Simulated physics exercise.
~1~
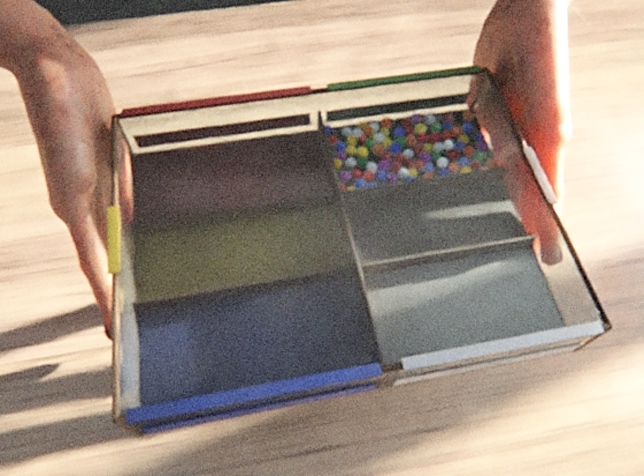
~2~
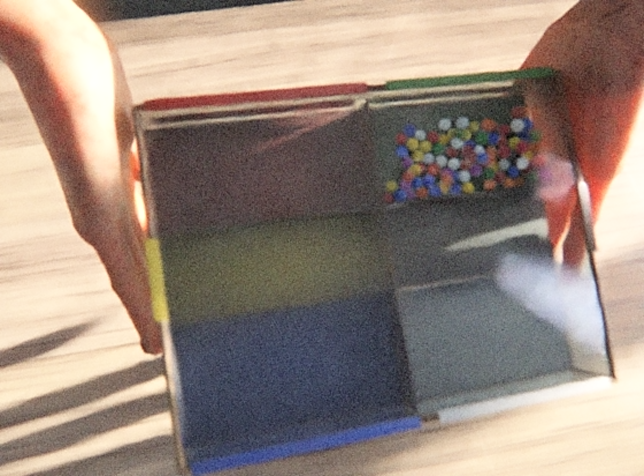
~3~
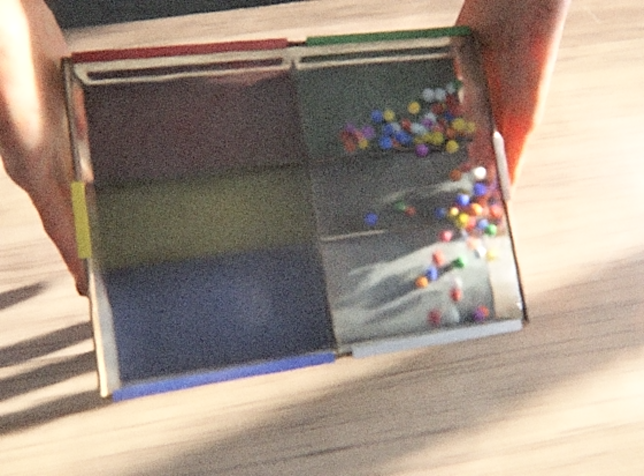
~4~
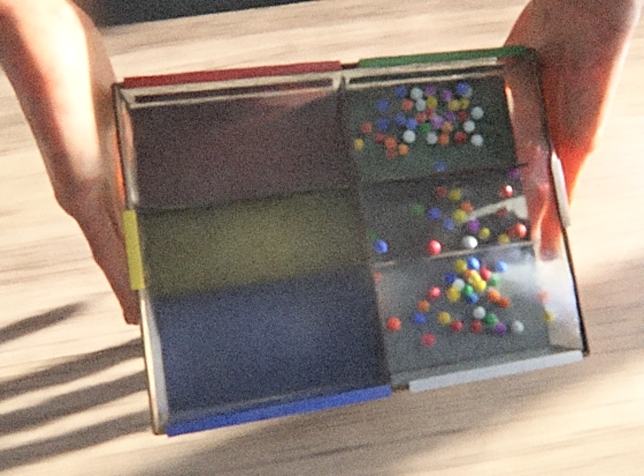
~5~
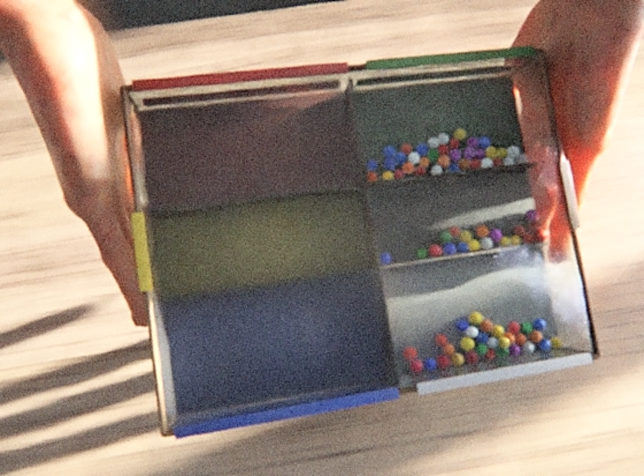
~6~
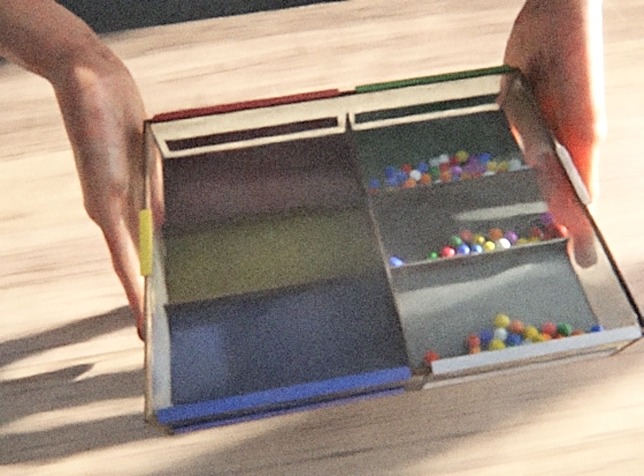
Colourful beads spread from the green compartment into two others as hands tilt and shake the box.
